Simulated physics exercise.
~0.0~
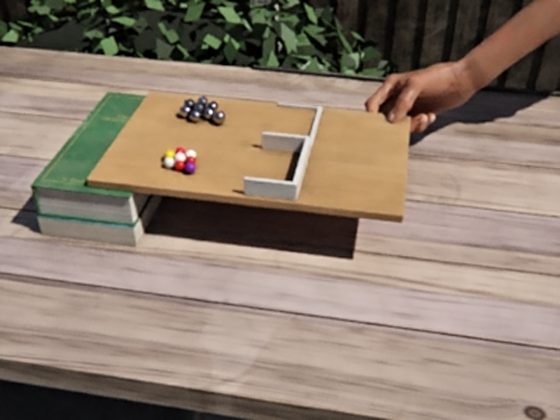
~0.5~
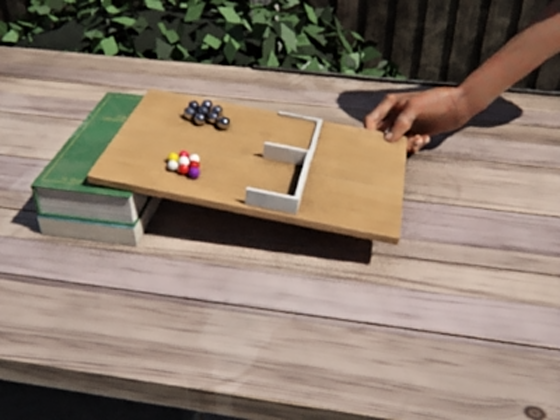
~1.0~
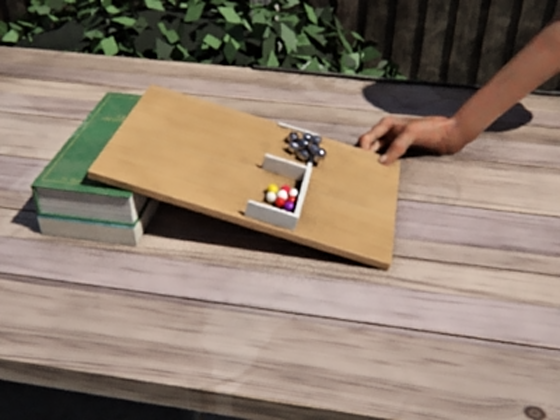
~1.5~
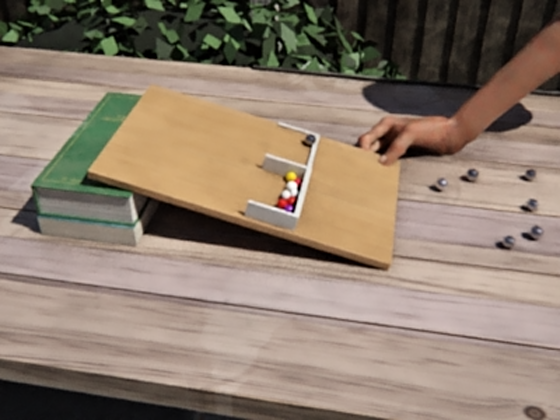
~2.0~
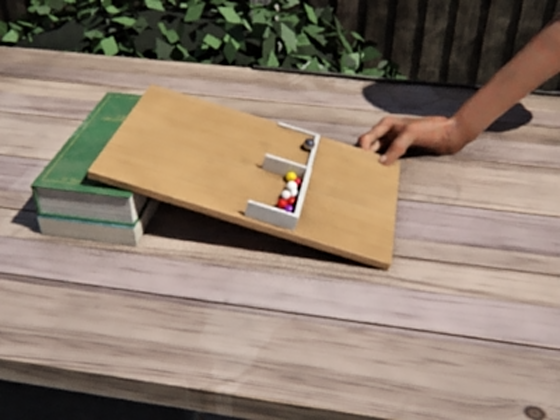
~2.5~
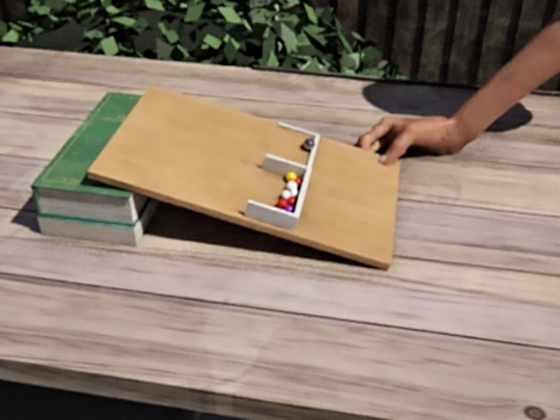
At first, a hand holds up the right end of a wooden board whose left end rests on green-covered books, with a cluster of dark balls at the back and a colourful cluster nearer the viewer. The hand lowers its end, and the board tilts into a ramp. Both clusters travel down to the right toward the pale barriers. The colourful balls gather behind the nearer barrier and stay there. Most of the dark balls get past theirs, scatter across the table and go out of view, while a few remain at the barrier beside the resting hand.
